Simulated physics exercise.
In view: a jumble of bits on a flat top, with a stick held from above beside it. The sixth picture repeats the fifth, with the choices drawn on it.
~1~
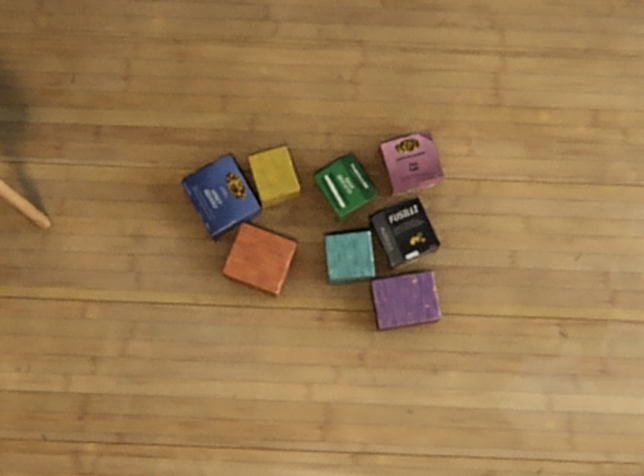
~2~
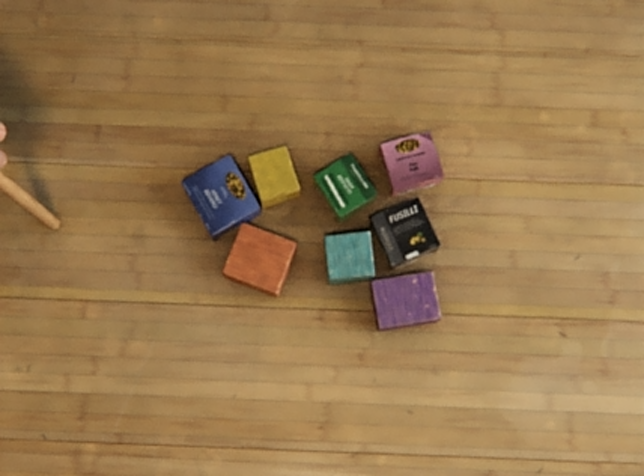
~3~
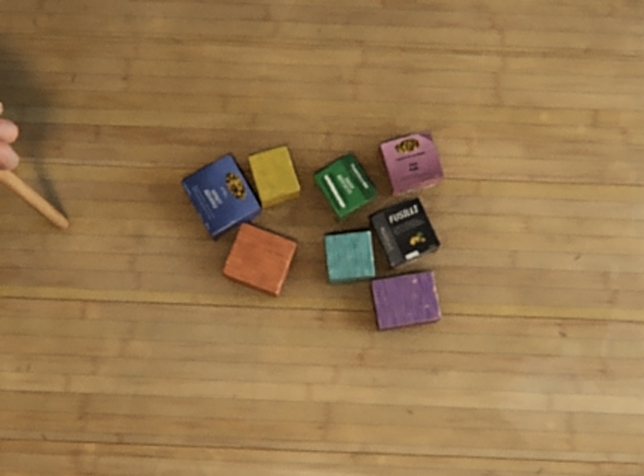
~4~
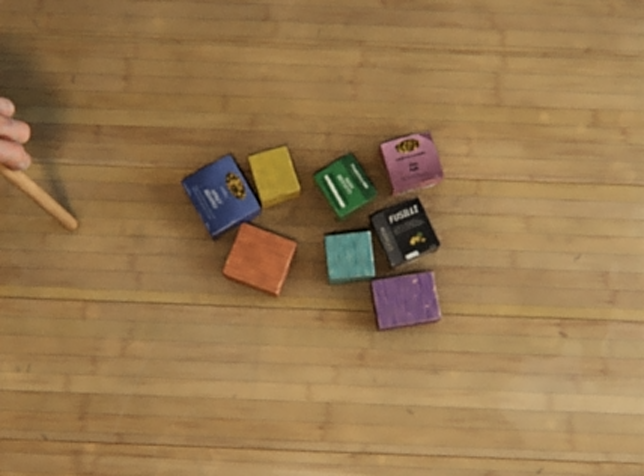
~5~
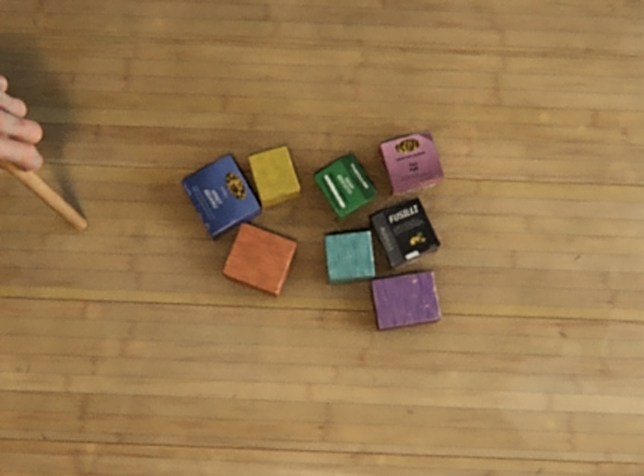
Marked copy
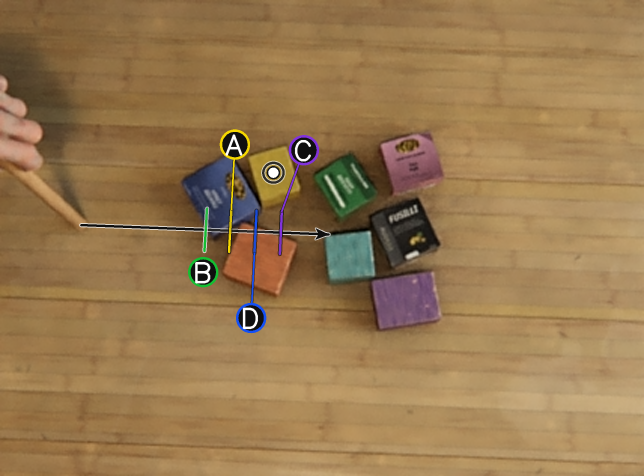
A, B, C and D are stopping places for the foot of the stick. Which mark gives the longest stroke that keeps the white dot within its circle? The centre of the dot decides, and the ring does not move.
Stop at B.
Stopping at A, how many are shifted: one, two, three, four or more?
It has moved two.
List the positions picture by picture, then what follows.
The first frame shows orange block (260, 261); yellow block (275, 177); pink box (411, 164).
The second frame shows pink box (411, 164); green packet (345, 189).
The third frame shows turquoise block (349, 258); purple block (405, 302).
The fourth frame shows black packet (404, 234); blue packet (222, 198).
The fifth frame shows orange block (260, 261); yellow block (275, 177); pink box (411, 164).
On the marked copy, A at (230, 231); B at (206, 230); C at (281, 233); D at (256, 232); the arrow from (81, 225) to (329, 234); the white dot at (274, 173).
With B. Early on, foot of the stick (127, 227).
Further on, foot of the stick (174, 229).
At the end, foot of the stick (206, 230); blue packet (226, 197); the dot is still in its ring.
As for the rest, A shifts the dotted thing to (285, 165); C shifts the dotted thing to (291, 154); D shifts the dotted thing to (291, 154).
